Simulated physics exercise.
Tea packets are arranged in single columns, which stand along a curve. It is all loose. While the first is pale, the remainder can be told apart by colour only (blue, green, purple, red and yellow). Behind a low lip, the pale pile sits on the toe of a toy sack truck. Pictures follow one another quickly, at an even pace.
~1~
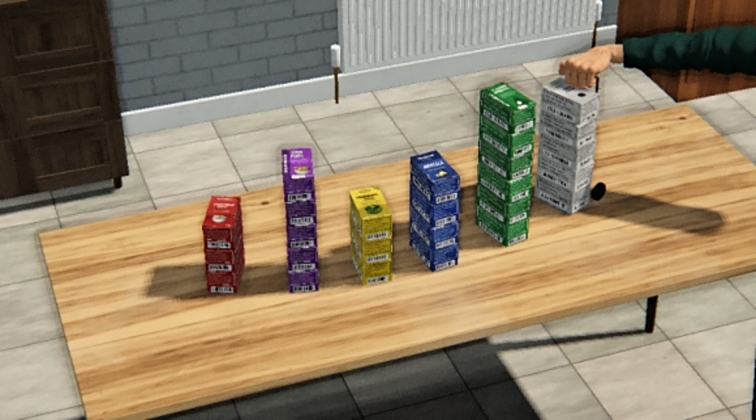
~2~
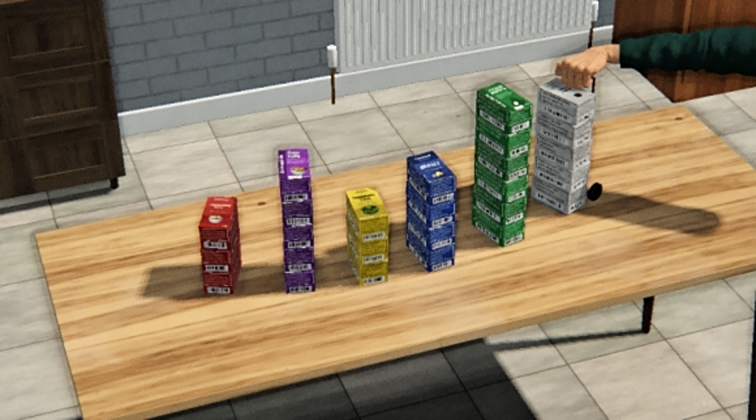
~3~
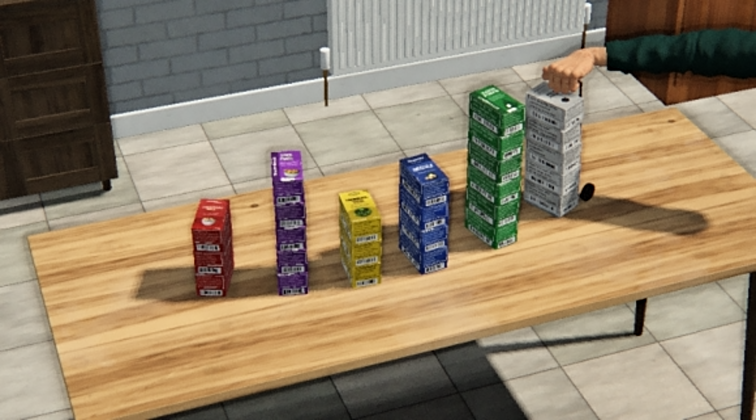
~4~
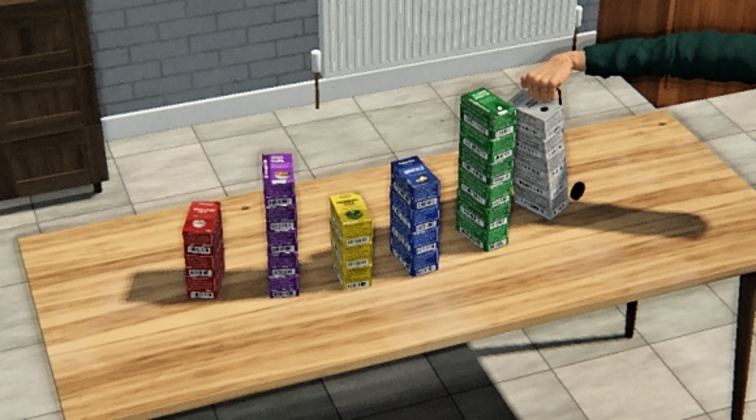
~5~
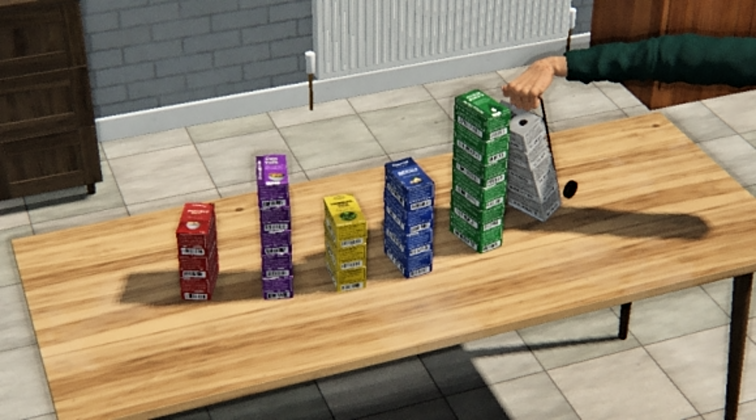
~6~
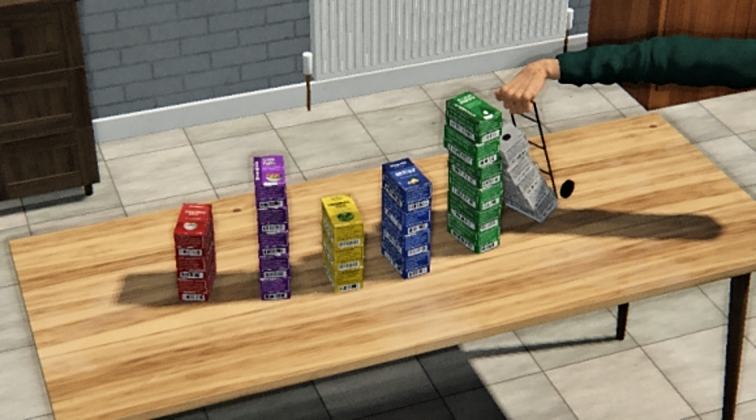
A pale stack of small boxes on a dark-wheeled carrier stands under a green-sleeved hand at the right of a wooden table, seen from above in a tiled room. To its left, single columns of green, blue, yellow, purple and red boxes stand in a curve. As the camera drifts slightly right, the hand tilts the carrier leftward, the pale stack leans toward the green one, and the green column's upper boxes shift slightly left.
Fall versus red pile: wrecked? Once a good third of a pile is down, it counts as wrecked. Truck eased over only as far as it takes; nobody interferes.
Yes.
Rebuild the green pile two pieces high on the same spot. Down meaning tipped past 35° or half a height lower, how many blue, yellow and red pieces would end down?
You'd end up with blue at 0, yellow at 0 and red at 0.
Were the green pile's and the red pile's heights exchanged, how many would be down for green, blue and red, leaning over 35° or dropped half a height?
The tally reads green 3, then blue 4, then red 6.
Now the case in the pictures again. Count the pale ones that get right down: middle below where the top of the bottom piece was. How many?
Of the pale pieces, the number is 3.
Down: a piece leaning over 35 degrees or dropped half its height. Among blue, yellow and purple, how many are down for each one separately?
Once everything settles, the down count is blue 4, yellow 3 and purple 5.
Shortly afterwards, 5 of the pale pile down; none of the 3 red packets down (6 of 21 in all colours); top red packet unmoved; top green packet tilted well over, about its own height lower.
Next, 5 of the pale pile down; none of the 3 red packets down (15 of 21 in all colours); top red packet tilted a little; top green packet on its side.
In the end, 5 of the pale pile down; 3 of the 3 red packets down (21 of 21 in all colours); top red packet on its side; top green packet upside down. From the last view, middles, top red packet near (93, 270), top green packet near (185, 341).
